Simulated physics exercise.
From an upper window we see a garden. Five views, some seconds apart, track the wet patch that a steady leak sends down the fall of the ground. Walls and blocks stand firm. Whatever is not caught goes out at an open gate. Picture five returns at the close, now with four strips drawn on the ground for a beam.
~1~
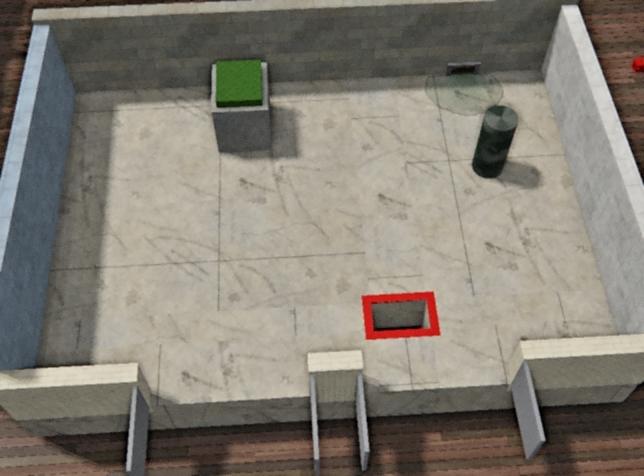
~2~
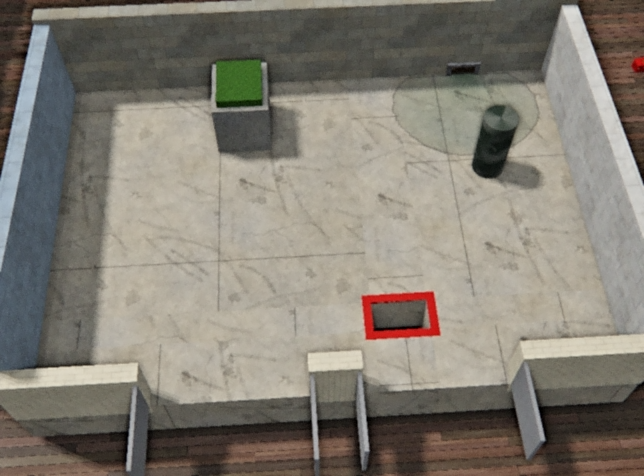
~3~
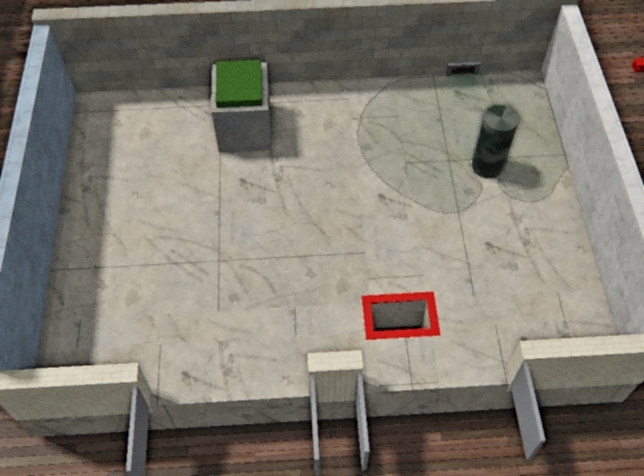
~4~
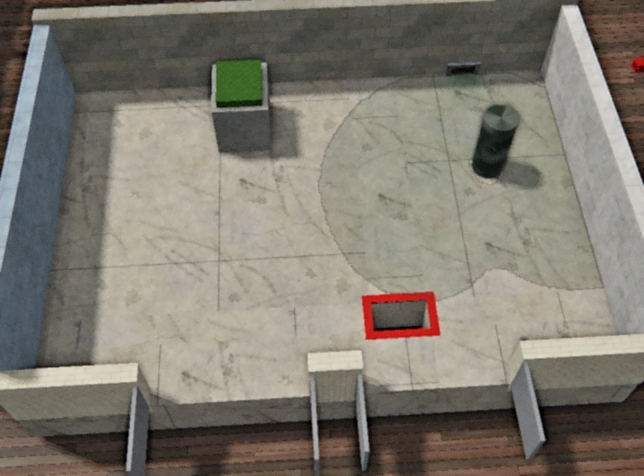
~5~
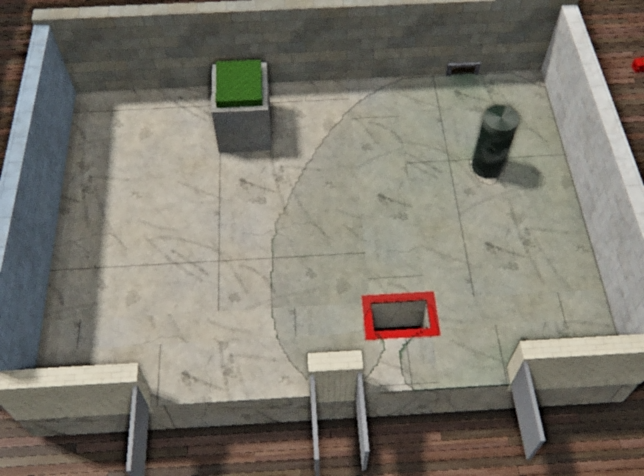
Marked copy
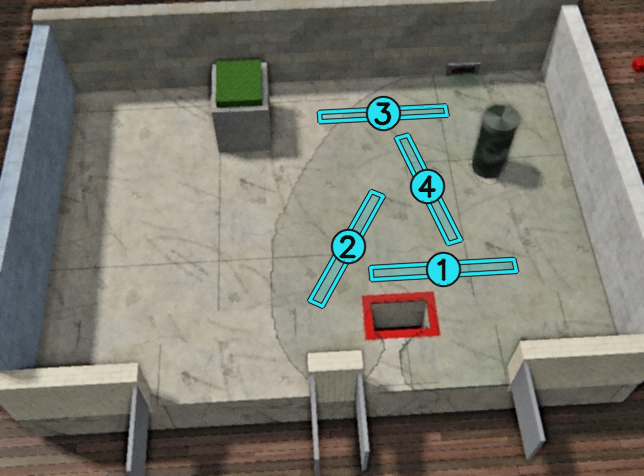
Water spreads from the back wall past a dark post and around the red-edged pit.
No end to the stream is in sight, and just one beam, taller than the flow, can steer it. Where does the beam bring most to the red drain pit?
Take 2.
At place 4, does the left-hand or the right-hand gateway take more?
The right one.
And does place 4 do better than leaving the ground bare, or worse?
It is worse.
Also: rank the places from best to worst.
Best to worst: 2, 3, 4, 1.
On the marked copy, 1 from (371, 273) to (515, 265); 2 from (316, 303) to (377, 193); 3 from (319, 116) to (446, 110); 4 from (402, 136) to (454, 241).
Choosing 1, about 3 % of the stream goes into the red drain pit, about 95 % out by the gates.
Choosing 2, about 25 % of the stream goes into the red drain pit, about 73 % out by the gates.
Choosing 3, about 18 % of the stream goes into the red drain pit, about 76 % out by the gates.
Choosing 4, about 9 % of the stream goes into the red drain pit, about 89 % out by the gates.
